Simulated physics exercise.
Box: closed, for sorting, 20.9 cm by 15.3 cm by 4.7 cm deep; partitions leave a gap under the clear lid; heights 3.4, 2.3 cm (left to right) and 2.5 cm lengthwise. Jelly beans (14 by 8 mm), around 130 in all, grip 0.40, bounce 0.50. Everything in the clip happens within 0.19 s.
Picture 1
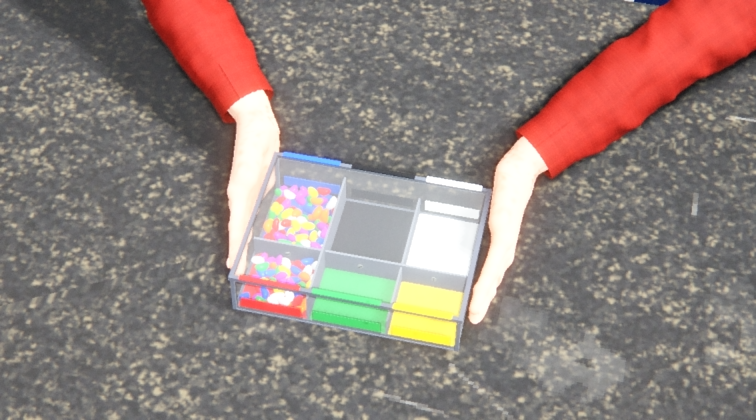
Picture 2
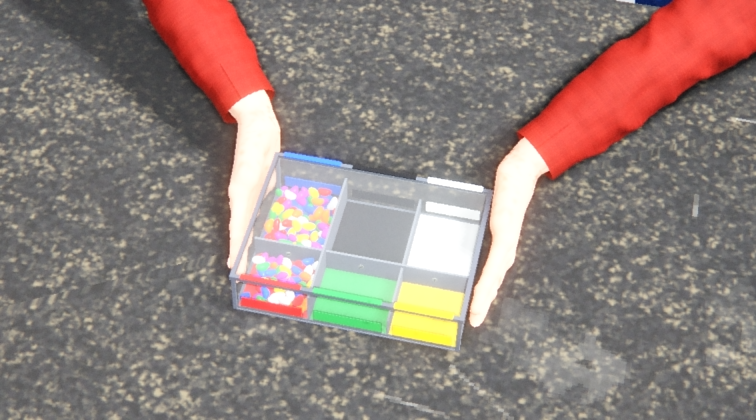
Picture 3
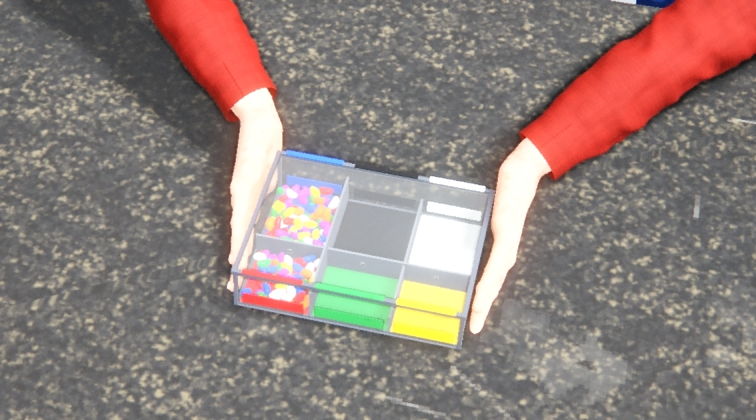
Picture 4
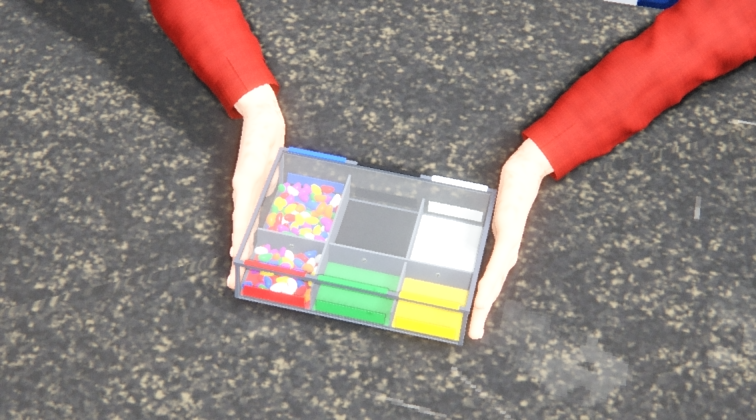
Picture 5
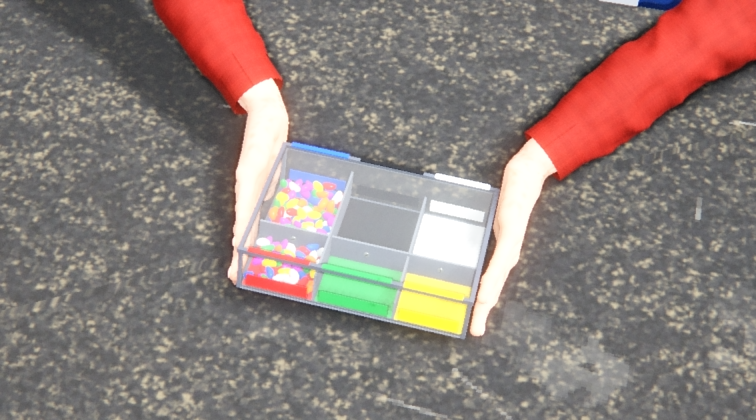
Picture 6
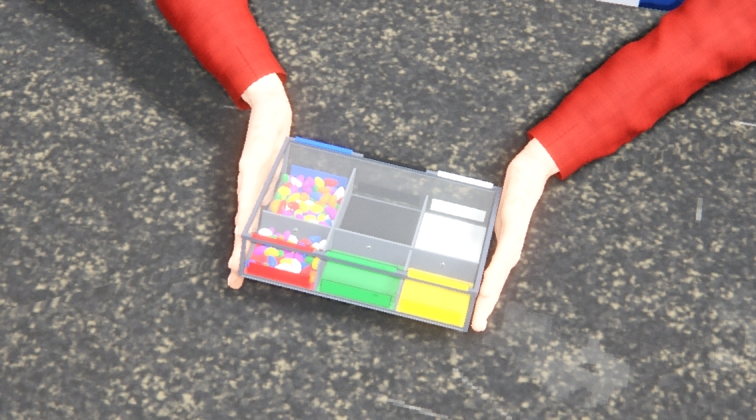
We see two hands in red sleeves holding a clear-lidded box with colored compartments, small multicolored candies filling the two on the left. The hands slowly tilt the box, raising its near side slightly, while the candies remain in those compartments.
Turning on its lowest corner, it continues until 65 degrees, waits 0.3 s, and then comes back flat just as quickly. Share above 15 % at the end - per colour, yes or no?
Red yes, blue yes, green no, yellow no, white no, black no.
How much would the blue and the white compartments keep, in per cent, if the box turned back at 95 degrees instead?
Blue 80 %, white 10 %.
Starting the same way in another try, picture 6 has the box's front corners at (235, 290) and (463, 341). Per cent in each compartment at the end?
Each compartment ends with this per cent: Red 55, blue 45, green 0, yellow 0, white 0 and black 0.
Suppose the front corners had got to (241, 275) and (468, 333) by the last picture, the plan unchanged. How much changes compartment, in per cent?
About 15 per cent.
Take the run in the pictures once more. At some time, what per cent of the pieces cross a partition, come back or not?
I'd guess roughly 5 percent.
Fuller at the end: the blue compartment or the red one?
It's the blue one that holds more.
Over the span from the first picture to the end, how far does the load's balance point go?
About 2.0 cm.
Then, 0.77 s after the last picture, tilt 65 degrees; red 35 %, blue 65 %.
Then, 1.27 s after the last picture, tilt 36 degrees; red 35 %, blue 65 %, black 5 %.
Then, 1.85 s after the last picture, tilt 0 degrees; red 35 %, blue 65 %, black 5 %.
In the end, red 35 %, blue 65 %, green 0 %, yellow 0 %, white 0 %, black 5 %.
